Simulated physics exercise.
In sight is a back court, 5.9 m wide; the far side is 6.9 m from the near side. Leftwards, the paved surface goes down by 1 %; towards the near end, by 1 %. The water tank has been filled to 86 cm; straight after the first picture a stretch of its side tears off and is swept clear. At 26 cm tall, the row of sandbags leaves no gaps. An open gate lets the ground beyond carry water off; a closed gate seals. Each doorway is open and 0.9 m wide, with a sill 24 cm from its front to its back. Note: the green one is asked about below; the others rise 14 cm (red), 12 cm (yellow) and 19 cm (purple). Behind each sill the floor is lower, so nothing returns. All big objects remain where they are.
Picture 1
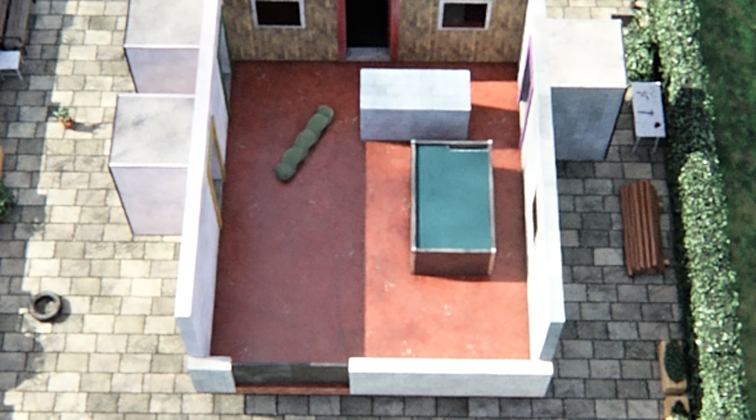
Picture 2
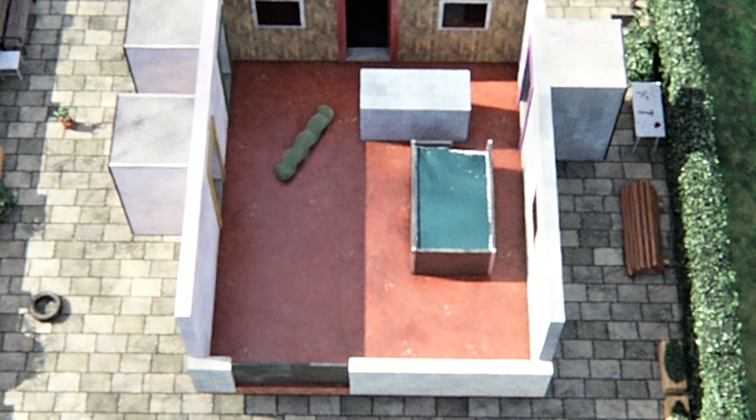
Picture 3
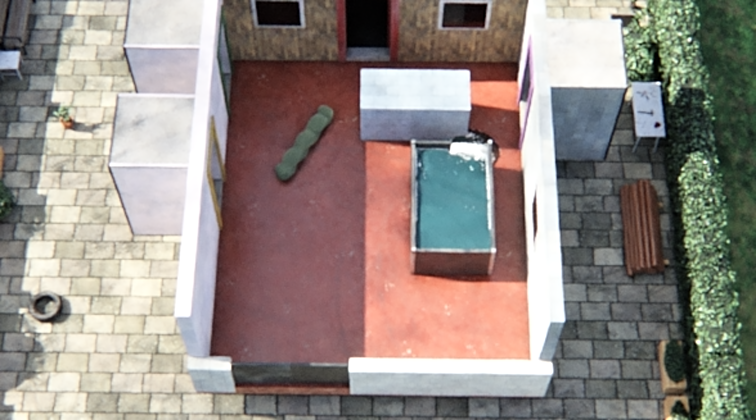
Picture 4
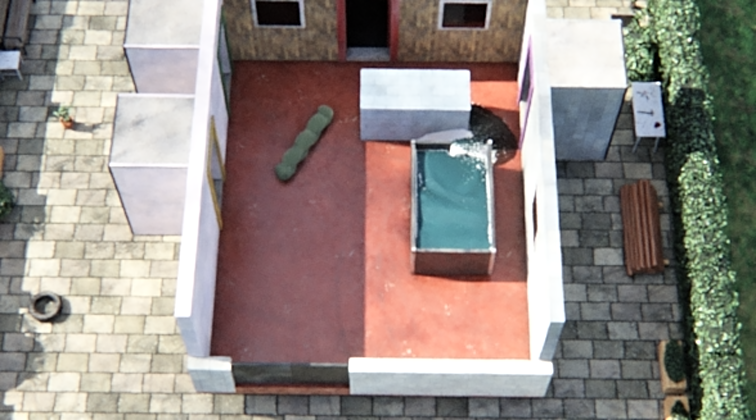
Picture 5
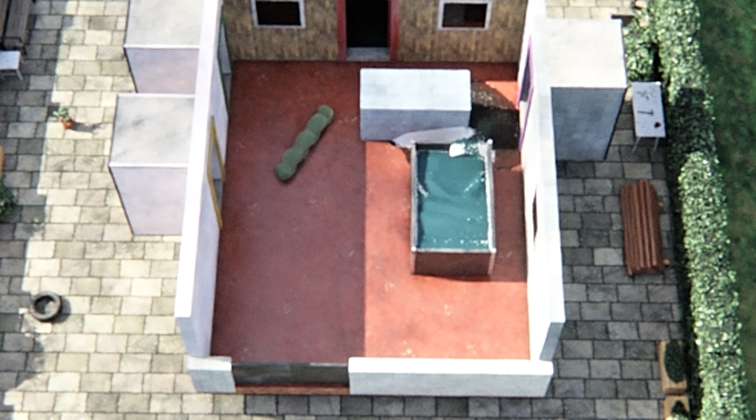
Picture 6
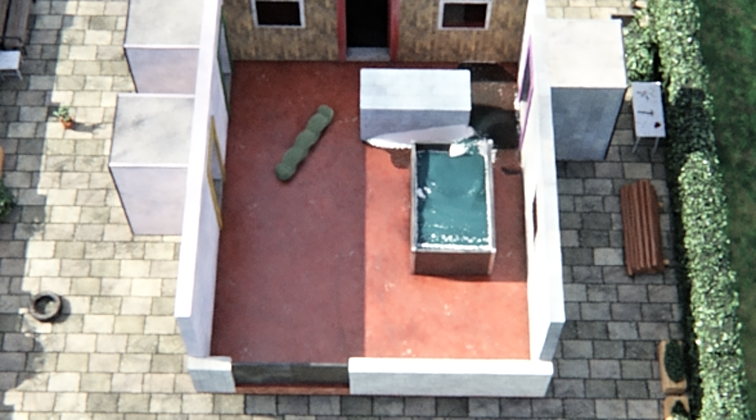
A walled red courtyard held a full tank of green-blue water, whose surface began to ripple as water poured from its far side, spreading darkly around the white block toward the back wall.
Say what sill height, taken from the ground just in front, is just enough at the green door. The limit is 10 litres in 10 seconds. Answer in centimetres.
I would put it at 22 cm.
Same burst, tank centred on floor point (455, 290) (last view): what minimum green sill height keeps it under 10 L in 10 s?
About 22 centimetres.
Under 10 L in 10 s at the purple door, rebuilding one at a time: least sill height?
Purple door - some 32 centimetres.
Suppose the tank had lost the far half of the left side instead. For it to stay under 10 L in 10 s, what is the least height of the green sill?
A minimum of about 8.0 cm.
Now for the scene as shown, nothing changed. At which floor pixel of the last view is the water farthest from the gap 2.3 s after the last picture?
Near (213, 320).
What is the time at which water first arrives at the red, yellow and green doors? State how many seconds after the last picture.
Red: 1.3 s; yellow: 1.8 s; green: 2.6 s.
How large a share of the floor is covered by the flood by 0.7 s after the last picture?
I'd say near 20 percent is wet.
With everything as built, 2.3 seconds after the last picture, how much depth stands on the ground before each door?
Depths in cm: Red 7, yellow 5, purple 21, green 0.
Then, 0.7 s after the last picture water covers 20 % of the floor, deepest (57 cm) near (461, 146); it has not reached the green door.
Then, 2.3 s after the last picture water covers 45 % of the floor, deepest (34 cm) near (461, 146); it has not reached the green door.
Then, 9.3 s after the last picture water covers 90 % of the floor, deepest (16 cm) near (209, 374); 12 cm at the green door, 318 litres in over its 7 cm sill.
At the green door as built, the water peaked near 21 cm, 3.5 s after the last picture.
With a sill of 18 cm, 35 litres would have come in within the 10 s; with 24 cm, 3 litres. So under 10 litres takes about 22 cm.
